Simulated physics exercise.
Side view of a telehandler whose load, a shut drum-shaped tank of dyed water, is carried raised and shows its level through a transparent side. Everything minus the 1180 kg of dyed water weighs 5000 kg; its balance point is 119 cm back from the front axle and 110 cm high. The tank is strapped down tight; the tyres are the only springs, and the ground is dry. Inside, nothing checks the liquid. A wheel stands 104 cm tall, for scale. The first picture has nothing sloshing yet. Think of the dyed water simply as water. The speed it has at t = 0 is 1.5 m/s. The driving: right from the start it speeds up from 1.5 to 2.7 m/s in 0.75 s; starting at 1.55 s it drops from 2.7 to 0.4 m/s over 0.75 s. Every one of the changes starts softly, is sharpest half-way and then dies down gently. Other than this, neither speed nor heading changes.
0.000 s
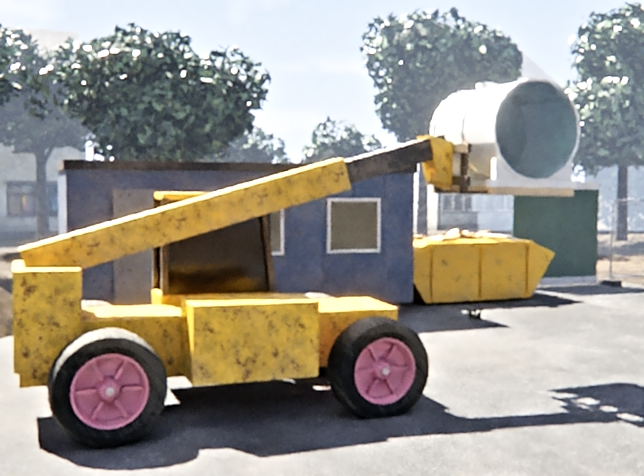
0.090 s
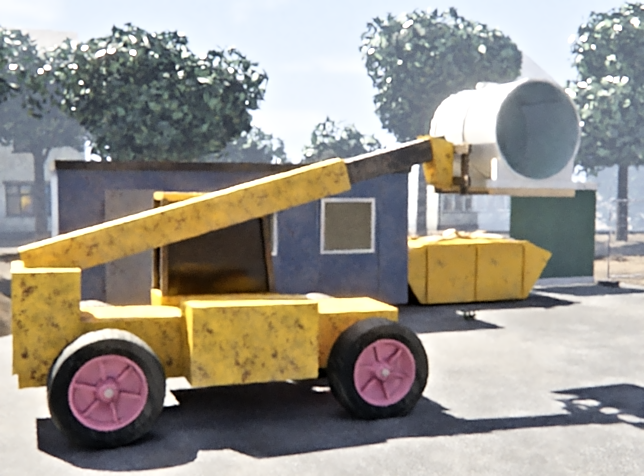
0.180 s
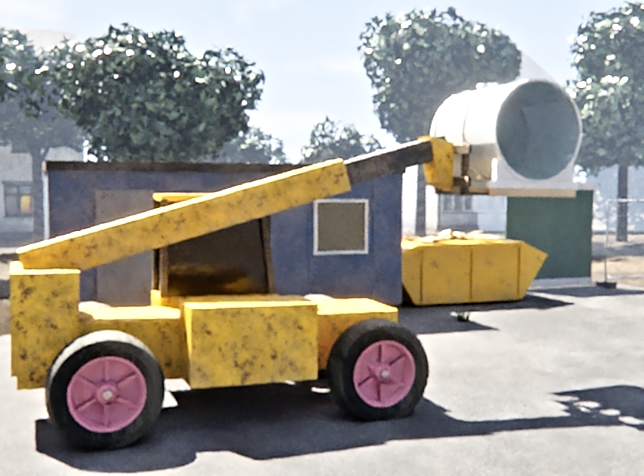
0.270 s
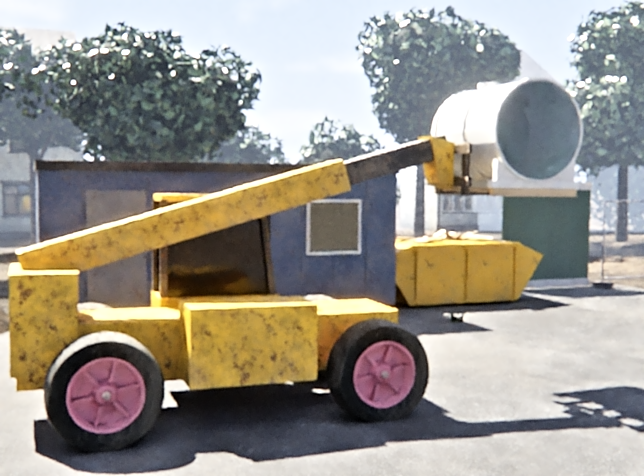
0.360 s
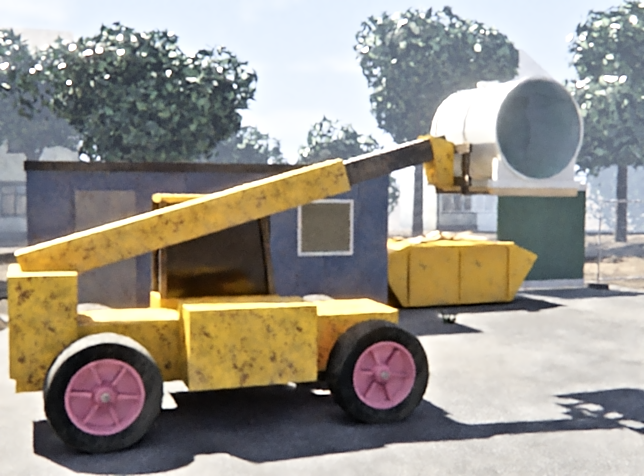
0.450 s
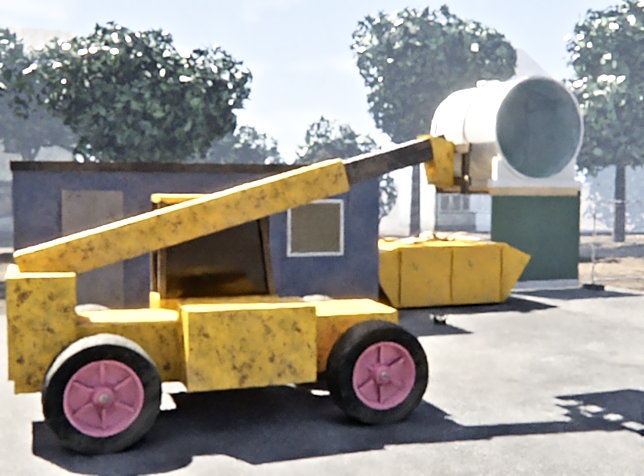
The footage shows a yellow telehandler with pink wheels carrying a large pale drum raised at the right, rolling steadily rightward across a paved yard while the blue building, yellow skip and trees behind slip gradually left.
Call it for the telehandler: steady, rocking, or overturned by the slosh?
Rocking, then settles.
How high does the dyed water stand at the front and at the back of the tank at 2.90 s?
Front: 90 cm; back: 84 cm.
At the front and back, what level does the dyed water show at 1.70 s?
The surface sits near 90 cm in front and near 86 cm at the rear.
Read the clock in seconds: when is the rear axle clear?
Near 1.95 s, I reckon.
By 1.70 s the lean is 0°, wheels down; the liquid stands 86 cm at the back and 90 cm at the front.
By 1.95 s the lean is 1° nose down, the rear 2 cm in the air; the liquid stands 75 cm at the back and 90 cm at the front.
By 2.40 s the lean is 4° nose down, the rear 16 cm in the air; the liquid stands 84 cm at the back and 91 cm at the front.
By 2.90 s the lean is 1° nose up, wheels down; the liquid stands 84 cm at the back and 91 cm at the front.
By 5.28 s all wheels are down again; the highest lift was 16 cm and the largest lean 4°.
